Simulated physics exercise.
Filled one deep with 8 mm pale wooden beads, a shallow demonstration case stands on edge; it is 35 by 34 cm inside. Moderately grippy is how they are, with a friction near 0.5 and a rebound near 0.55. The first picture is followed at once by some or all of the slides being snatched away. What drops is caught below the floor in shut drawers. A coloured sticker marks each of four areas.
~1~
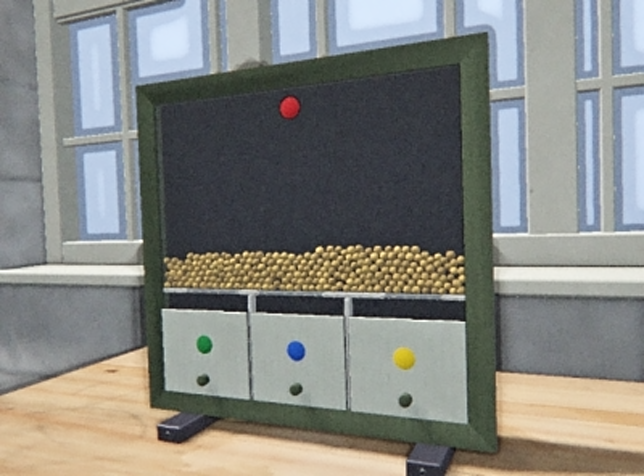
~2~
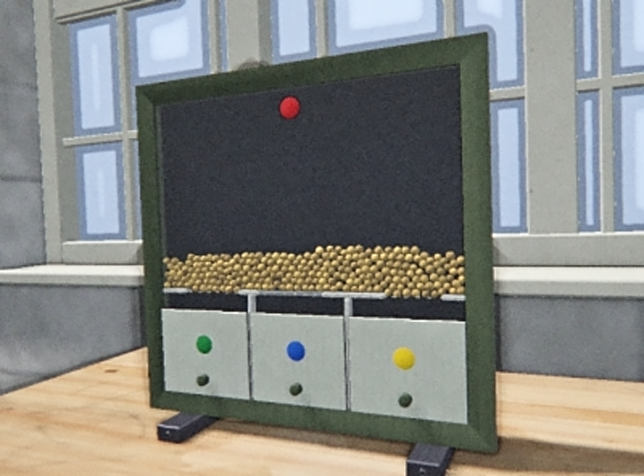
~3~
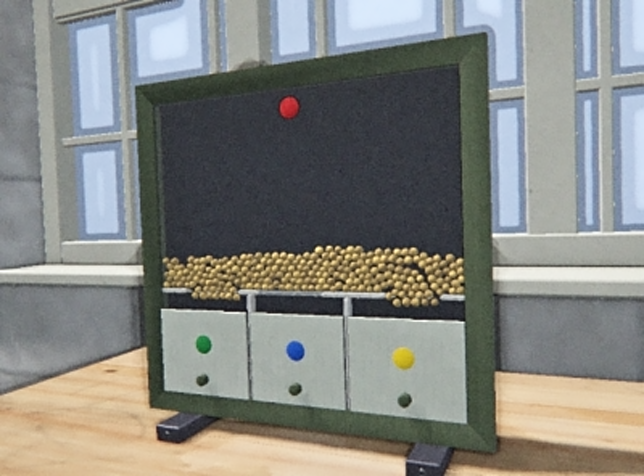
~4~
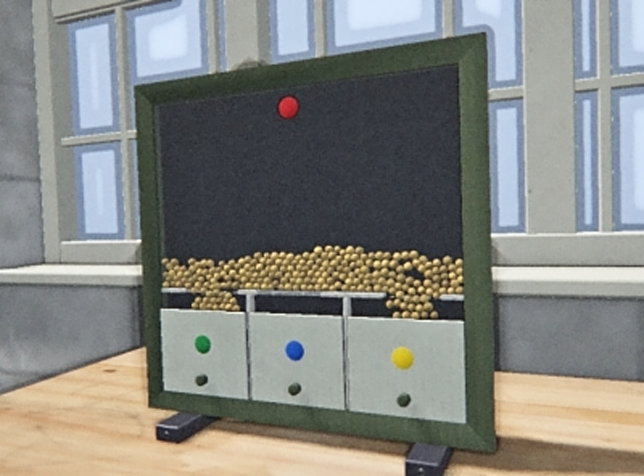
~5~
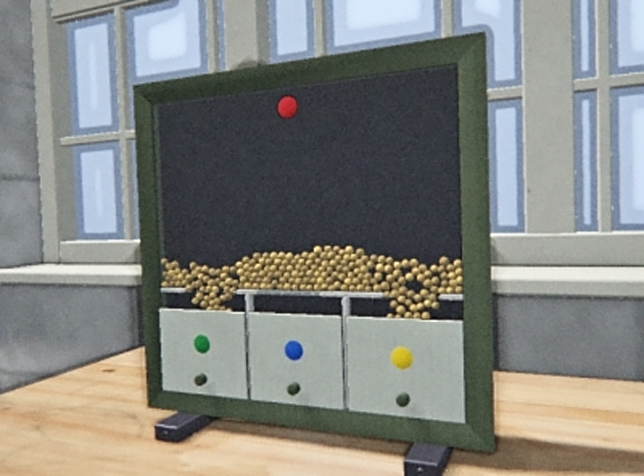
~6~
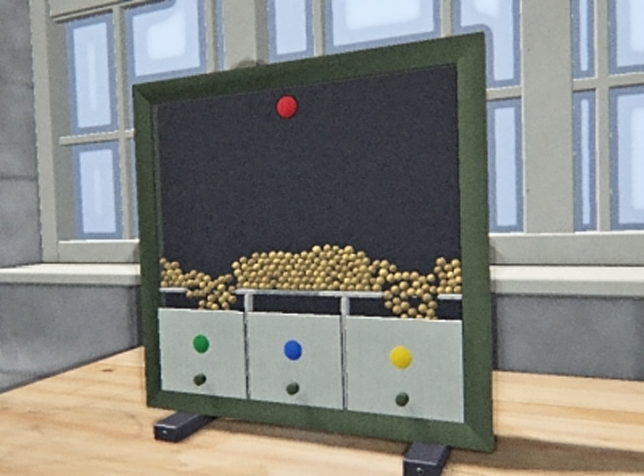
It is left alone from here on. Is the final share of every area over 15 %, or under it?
Final shares - red: Over; blue: Under; green: Over; yellow: Over.
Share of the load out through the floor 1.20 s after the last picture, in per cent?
That would be around 65 per cent.
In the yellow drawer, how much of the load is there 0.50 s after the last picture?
It works out at roughly 30 per cent.
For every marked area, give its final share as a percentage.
At the end, red store holds 35, blue drawer holds 0, green drawer holds 35 and yellow drawer holds 30.
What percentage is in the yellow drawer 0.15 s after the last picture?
Share: Some 25 %.
Then, 0.15 s after the last picture, 50 % are out; red 50 %, green 25 %, yellow 25 %.
Then, 0.50 s after the last picture, 60 % are out; red 40 %, green 30 %, yellow 30 %.
Then, 1.20 s after the last picture, 65 % are out; red 35 %, green 35 %, yellow 30 %.
At rest 1.4 s after the last picture, 65 % are out; red 35 %, blue 0 %, green 35 %, yellow 30 %.
